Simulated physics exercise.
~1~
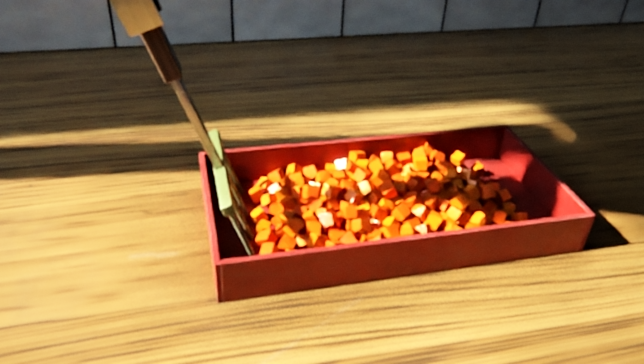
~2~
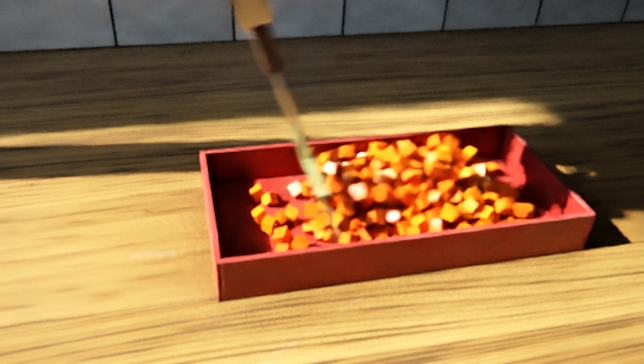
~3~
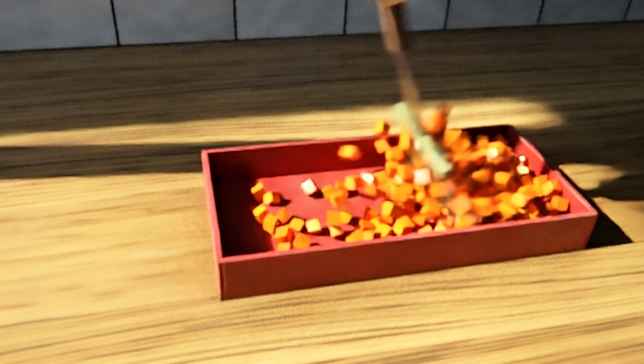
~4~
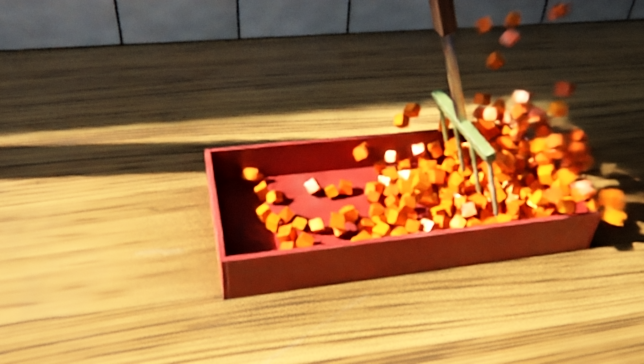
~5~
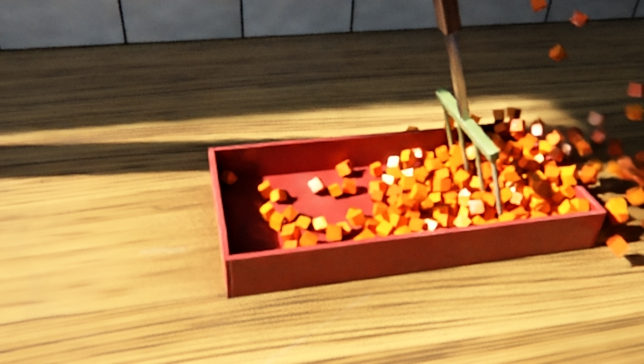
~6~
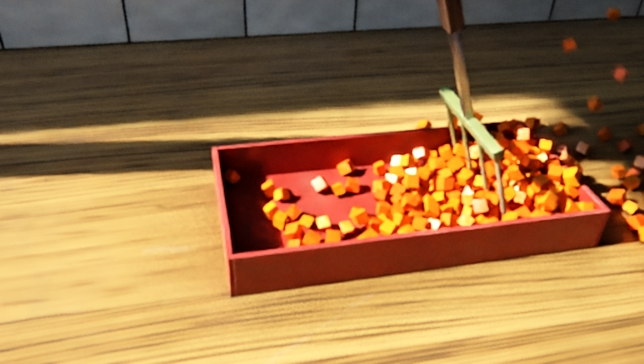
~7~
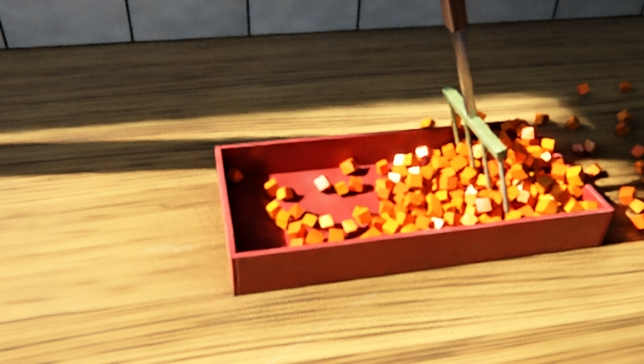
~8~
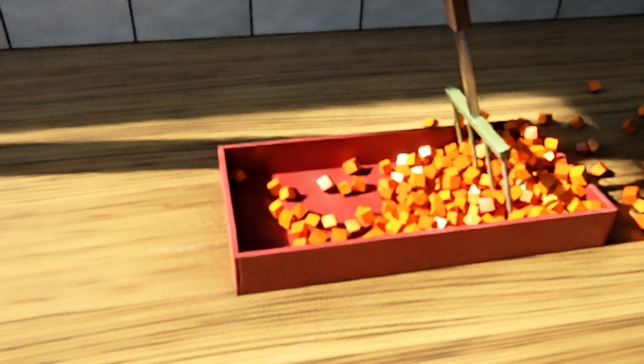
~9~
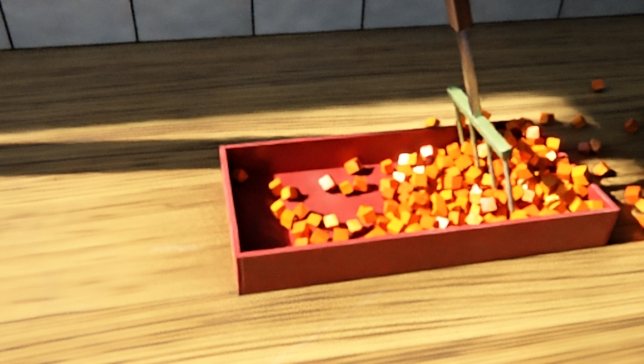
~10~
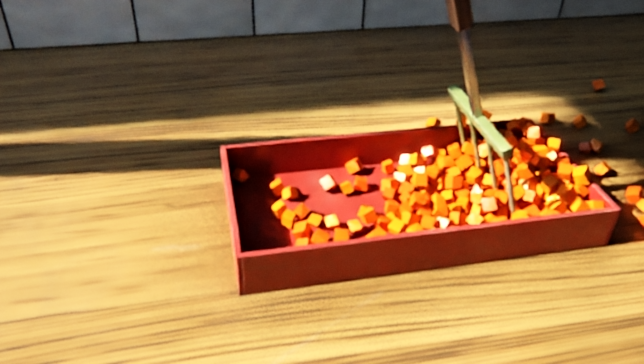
A comb-like tool with a brown handle, a pale green crosspiece and thin prongs stands at the left end of a shallow red trough on a sunlit wooden table, seen from slightly above, with grey tiles behind. Orange vegetable dice, a few paler, are heaped in the trough. The comb sweeps right through them, pushing many into a pile at the right end. It stops short of the end wall as dice spray up and over it. The stray pieces drop and settle on the table, while most remain in the trough around the still comb, with some scattered at left.
